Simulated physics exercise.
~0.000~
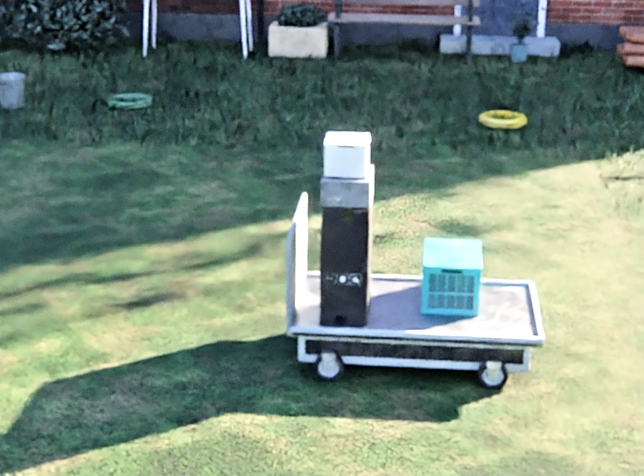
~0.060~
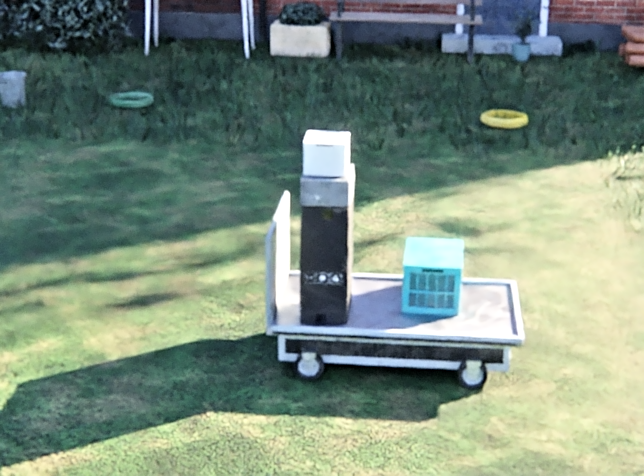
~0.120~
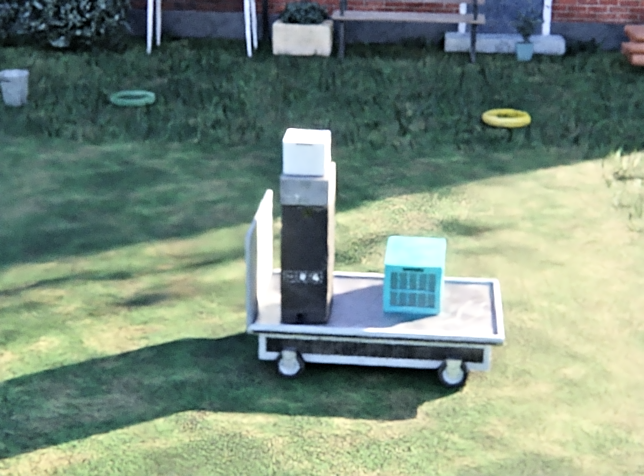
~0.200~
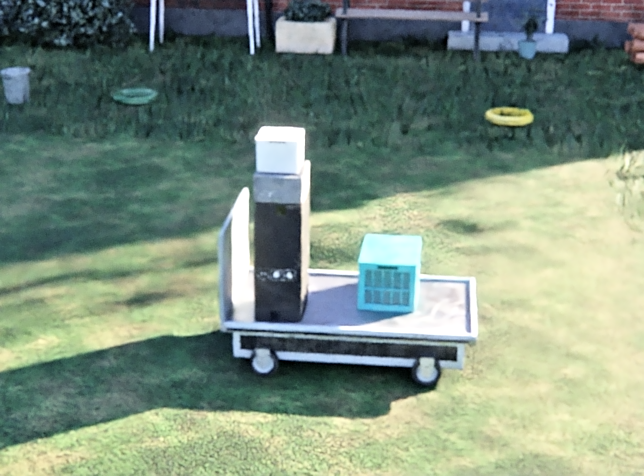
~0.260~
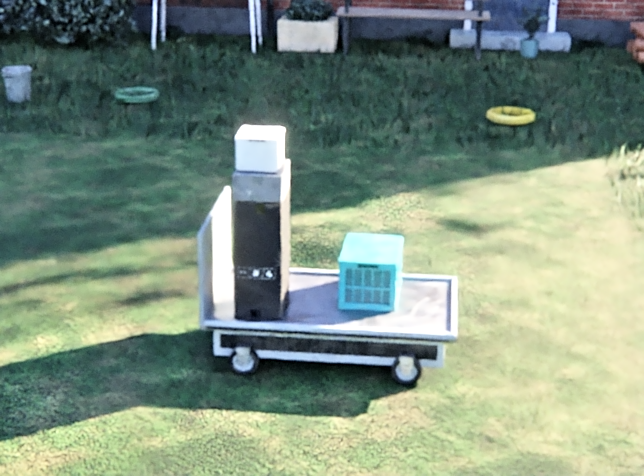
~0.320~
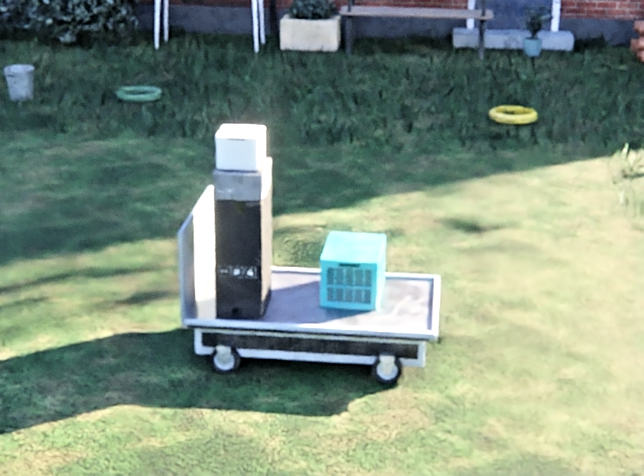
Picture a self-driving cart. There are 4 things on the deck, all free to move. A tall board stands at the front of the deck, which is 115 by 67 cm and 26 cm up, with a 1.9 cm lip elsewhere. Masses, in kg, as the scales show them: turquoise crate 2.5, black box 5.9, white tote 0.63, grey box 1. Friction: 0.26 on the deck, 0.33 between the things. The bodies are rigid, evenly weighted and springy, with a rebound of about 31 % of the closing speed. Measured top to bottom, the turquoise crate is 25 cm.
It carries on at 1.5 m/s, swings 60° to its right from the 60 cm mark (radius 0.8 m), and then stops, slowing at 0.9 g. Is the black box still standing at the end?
No.
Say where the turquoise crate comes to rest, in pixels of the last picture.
Its centre ends close to (168, 197) in the last view.
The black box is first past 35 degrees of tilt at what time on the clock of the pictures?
I'd put it at some 0.9 s.
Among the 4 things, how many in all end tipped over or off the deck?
All told, 3.
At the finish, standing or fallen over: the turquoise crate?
Well, the turquoise crate holds steady.
After 0.72 s, cart 108 cm along, turned 24°; white tote and grey box now off the deck; black box leaning 16° near (130, 223); turquoise crate slid 4 cm.
After 0.92 s, cart 138 cm along, turned 45°; black box now off the deck; turquoise crate slid 8 cm.
After 1.22 s, cart 181 cm along, turned 60°; turquoise crate slid 11 cm.
After 1.52 s, cart 187 cm along, turned 60°, stopped; turquoise crate slid 28 cm.
At rest (2.1 s), off the deck and tipped over, black box and white tote; off the deck but upright, grey box; not toppled but over 10 cm from the start, turquoise crate. In the last view, black box near (66, 212).
